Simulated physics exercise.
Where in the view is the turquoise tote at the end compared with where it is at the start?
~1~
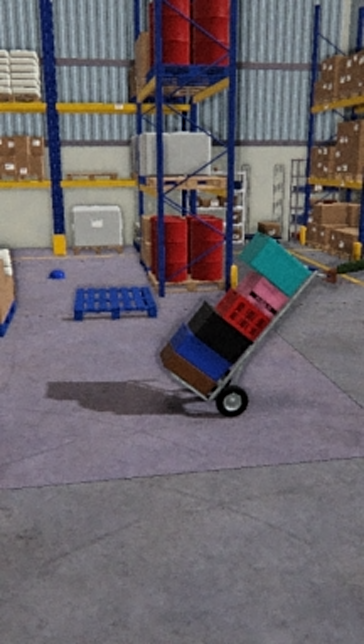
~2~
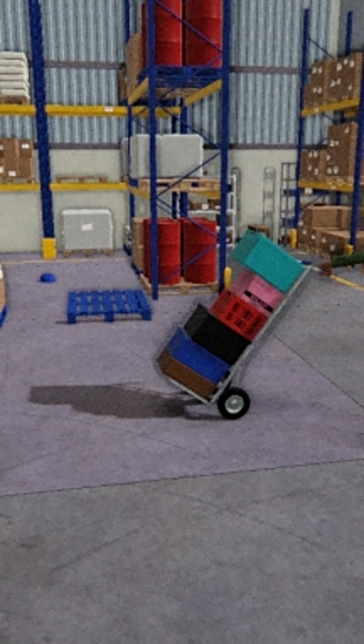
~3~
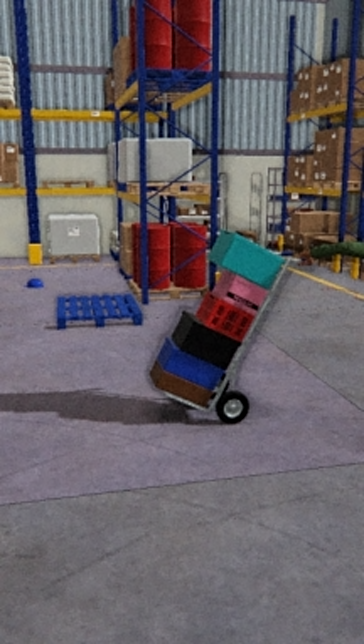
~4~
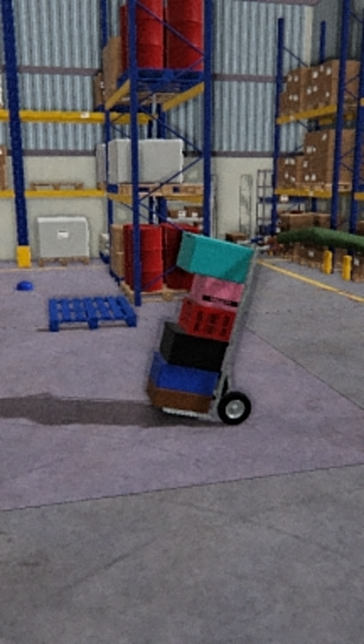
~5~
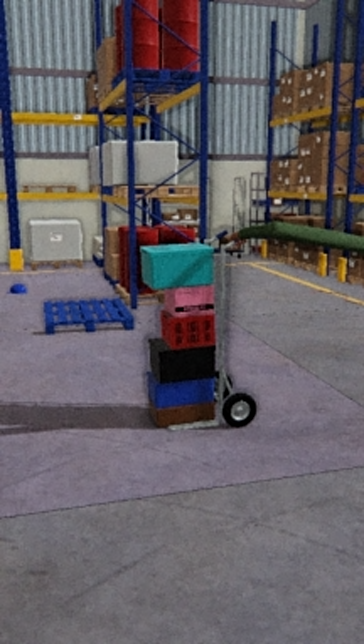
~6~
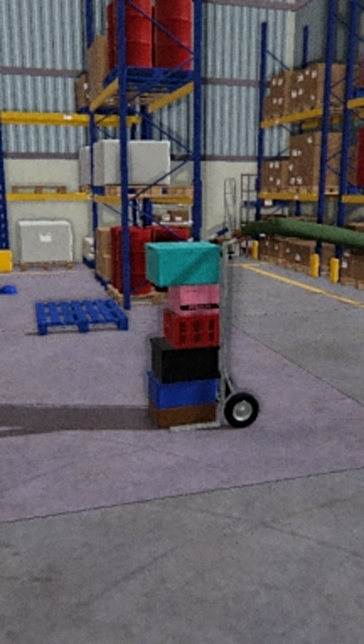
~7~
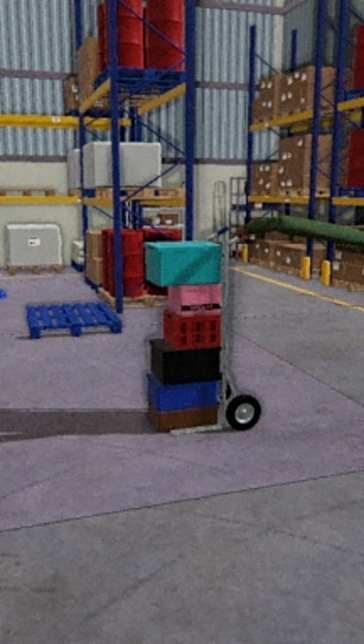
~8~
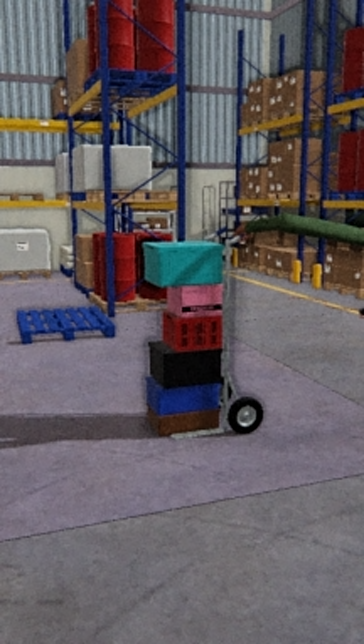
At the end the turquoise tote is farther to the left than at the start, at about the same height in the view.
A sack truck leaning back to the right in a warehouse swings upright, carrying a stack of brown, blue and black totes, a red crate, a pink box and a turquoise tote. It then stands still with the whole stack in place as the view drifts slightly.
